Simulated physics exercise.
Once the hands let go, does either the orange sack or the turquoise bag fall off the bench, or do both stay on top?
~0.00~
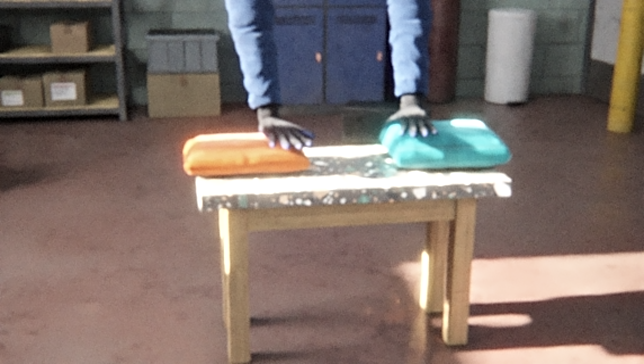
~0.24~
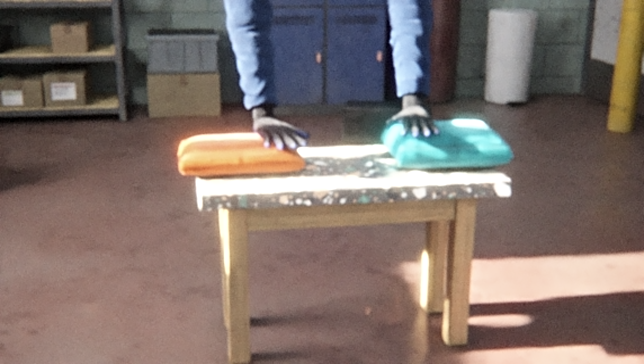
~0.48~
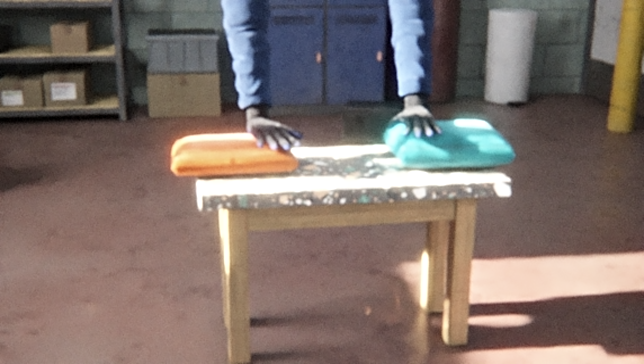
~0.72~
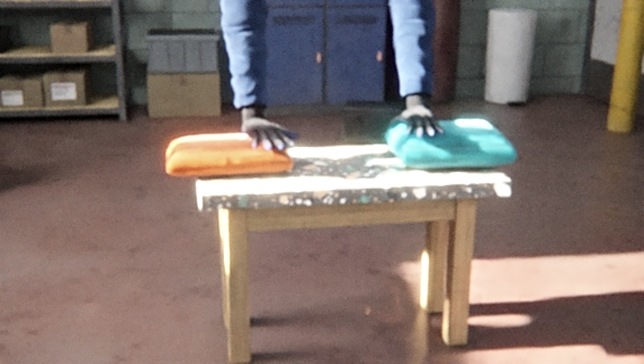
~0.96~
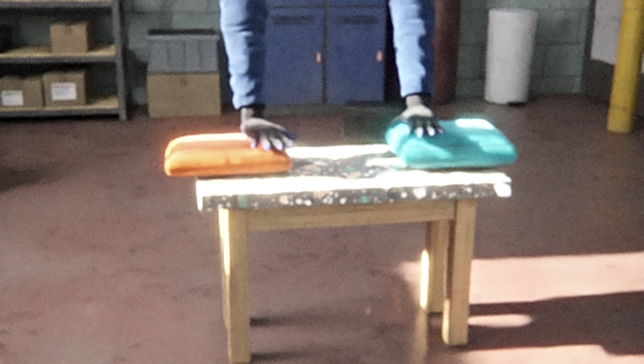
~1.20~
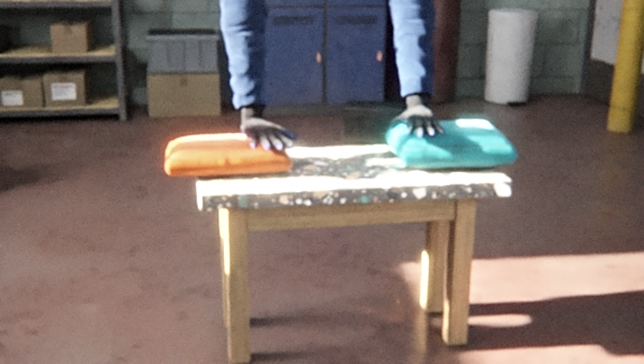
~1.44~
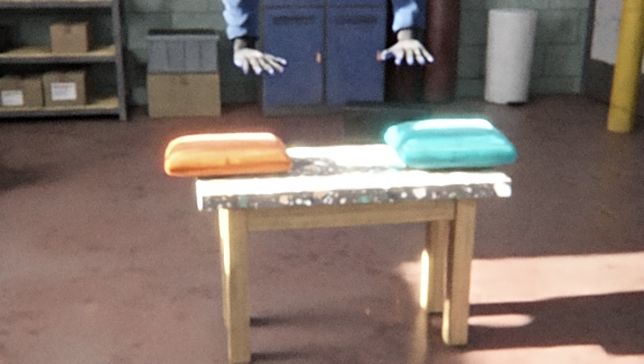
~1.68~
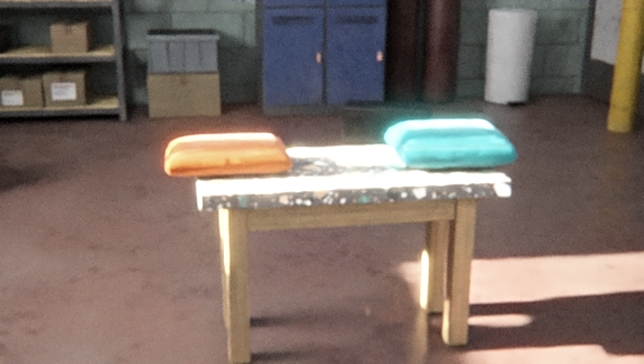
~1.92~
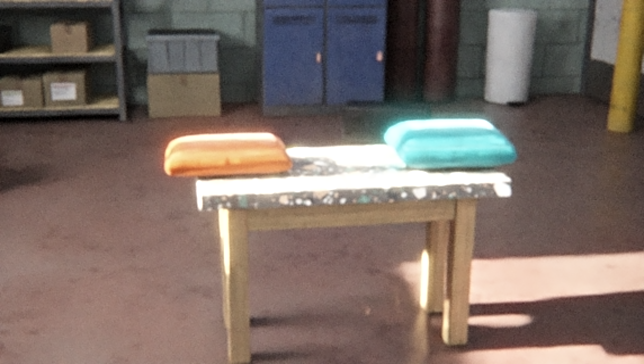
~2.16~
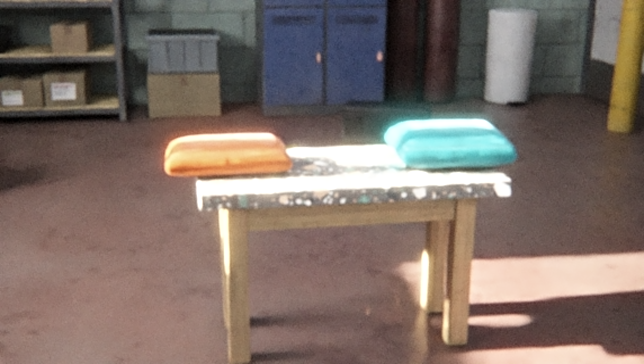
Both stay on top. The orange sack holds its place at the left end and the turquoise bag remains at the right end after the hands are gone.
The video shows two gloved hands resting on an orange sack and a turquoise soft bag at opposite ends of a short bench, easing them slightly outward. The hands then lift away out of view, and both stay in place, sticking out over the ends.
